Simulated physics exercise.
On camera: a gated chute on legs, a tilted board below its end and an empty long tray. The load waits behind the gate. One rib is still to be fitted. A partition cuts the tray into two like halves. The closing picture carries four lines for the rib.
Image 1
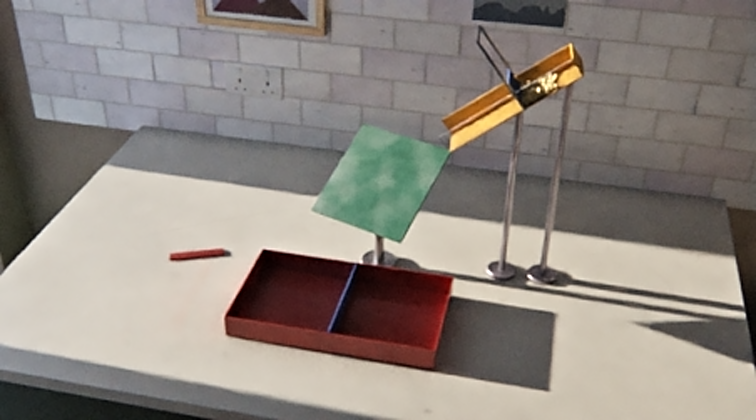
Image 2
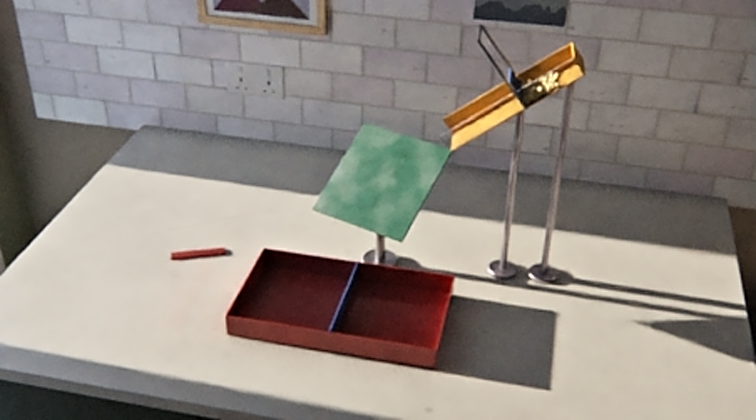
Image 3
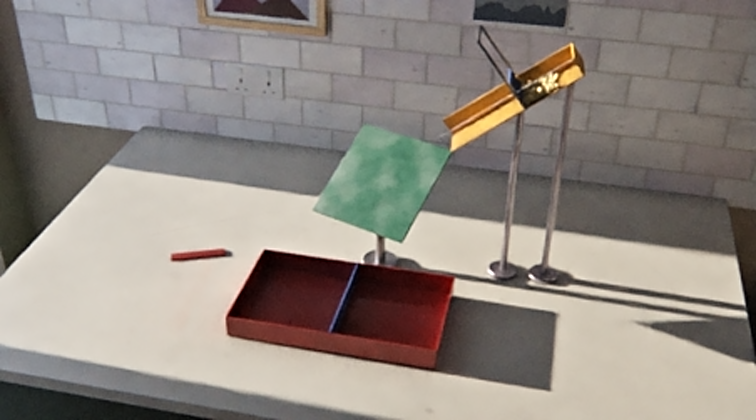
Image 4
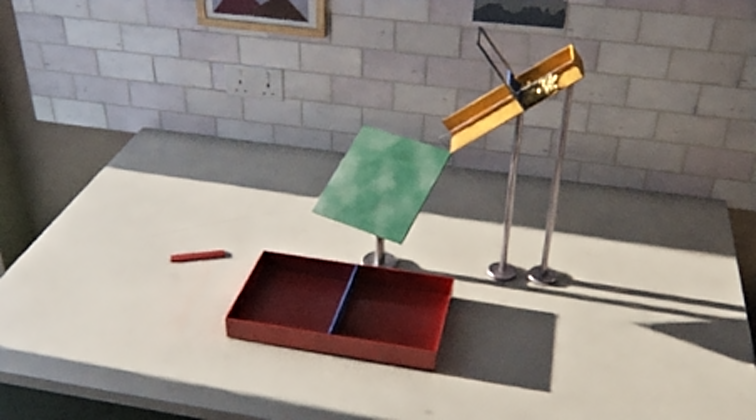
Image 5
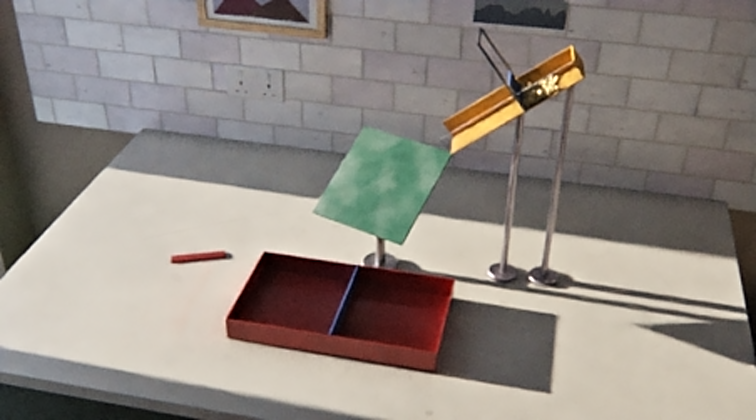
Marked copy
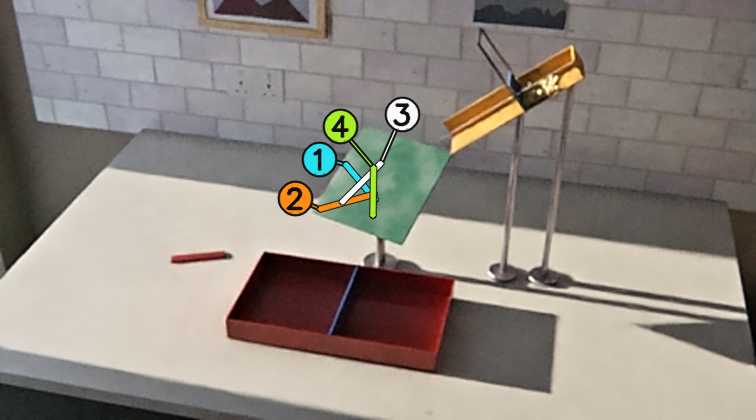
On a pale tabletop by a brick wall, a raised orange chute, tilted green board and divided red tray all standing still.
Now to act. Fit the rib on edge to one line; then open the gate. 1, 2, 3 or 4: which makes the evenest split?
I would pick line 1.
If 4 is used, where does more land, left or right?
Right.
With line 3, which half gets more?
More lands on the left.
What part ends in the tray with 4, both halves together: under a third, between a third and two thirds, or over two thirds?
It is over two thirds.
On the marked copy, line 1 from (345, 164) to (375, 199); line 2 from (374, 194) to (320, 209); line 3 from (380, 163) to (342, 201); line 4 from (373, 167) to (372, 215).
Choosing 1, of what is caught, about a third in the left half, about two thirds in the right.
Choosing 2, of what is caught, most in the left half, about a quarter in the right.
Choosing 3, of what is caught, nearly all in the left half, a small part in the right.
Choosing 4, of what is caught, a small part in the left half, most in the right.
